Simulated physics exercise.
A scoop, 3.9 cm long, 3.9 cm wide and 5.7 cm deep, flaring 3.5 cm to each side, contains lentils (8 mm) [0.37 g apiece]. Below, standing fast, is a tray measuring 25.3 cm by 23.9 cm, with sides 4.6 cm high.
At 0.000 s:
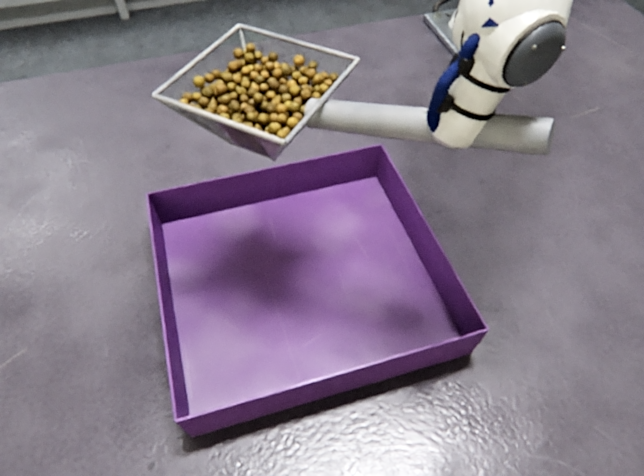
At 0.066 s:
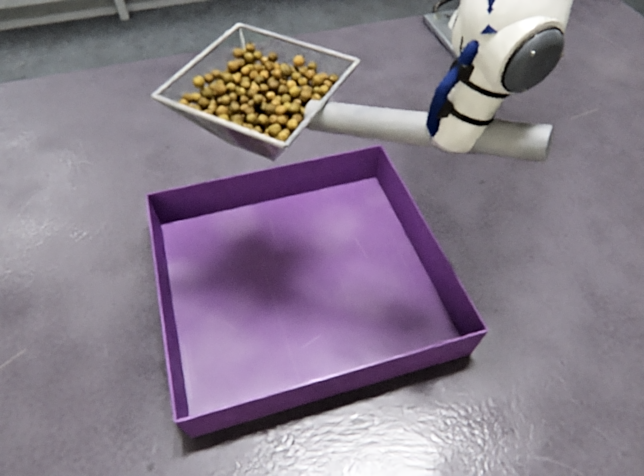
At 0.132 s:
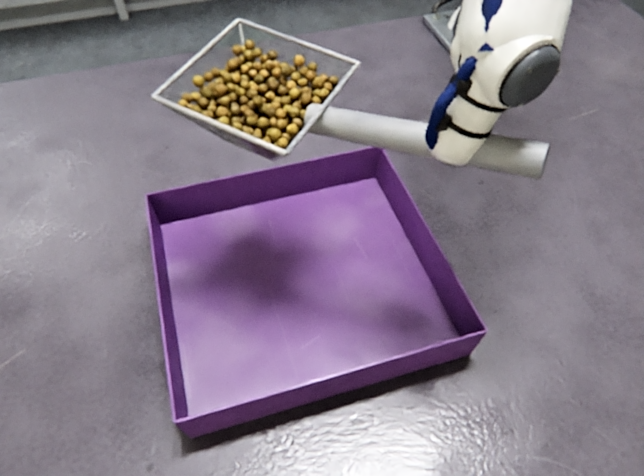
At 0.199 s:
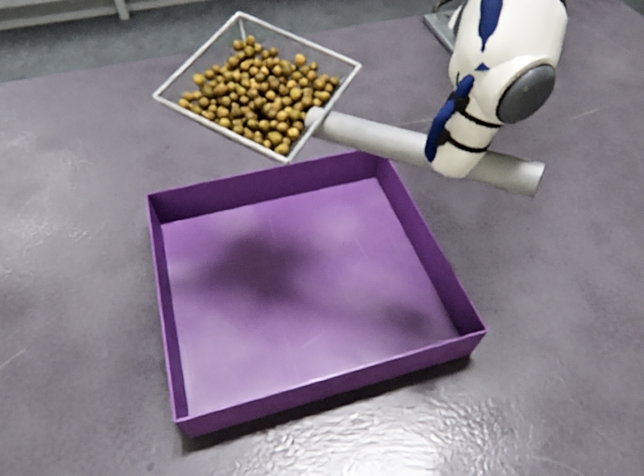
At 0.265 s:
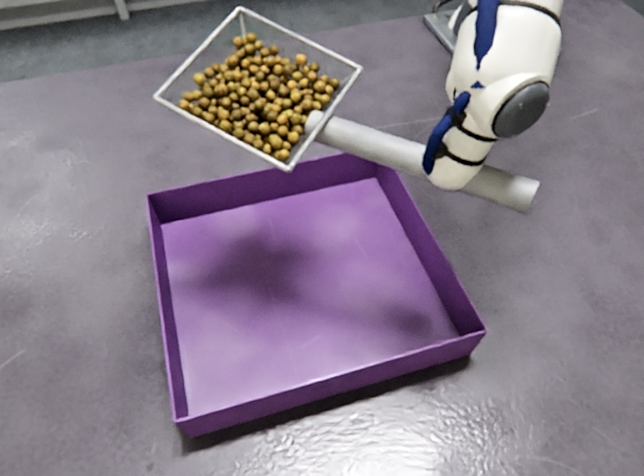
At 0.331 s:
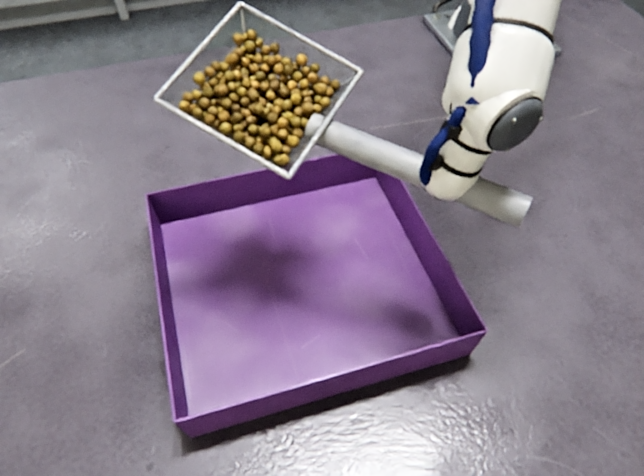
A white robot arm with blue bands, at the upper right, holds a pale square scoop of small round yellow-brown pieces by its thick grey handle, seen from above over a dull grey floor. Below the scoop, an empty purple tray with low sides sits still. The arm steadily tilts the scoop toward the viewer, its handle end dropping, while the pieces stay heaped inside and the camera stays fixed.
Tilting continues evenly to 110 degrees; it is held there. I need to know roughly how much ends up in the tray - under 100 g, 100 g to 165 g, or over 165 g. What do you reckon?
Catch: Mid.
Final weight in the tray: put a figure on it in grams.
That adds up to roughly 130 grams.
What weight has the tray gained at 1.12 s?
10 g, roughly.
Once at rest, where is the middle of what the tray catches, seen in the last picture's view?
Roughly (305, 311).
After 0.76 s, tilt 52 degrees; 0 g in the tray, scoop holds 100 %.
After 1.12 s, tilt 78 degrees; 10 g in the tray, scoop holds 80 %.
After 1.45 s, tilt 103 degrees; 120 g in the tray, scoop holds 0 %.
Then, at 1.76 s, tilt 110 degrees; 127 g in the tray, scoop holds 0 %.
By 2.0 s all is still; 127 g in the tray, scoop holds 0 %.
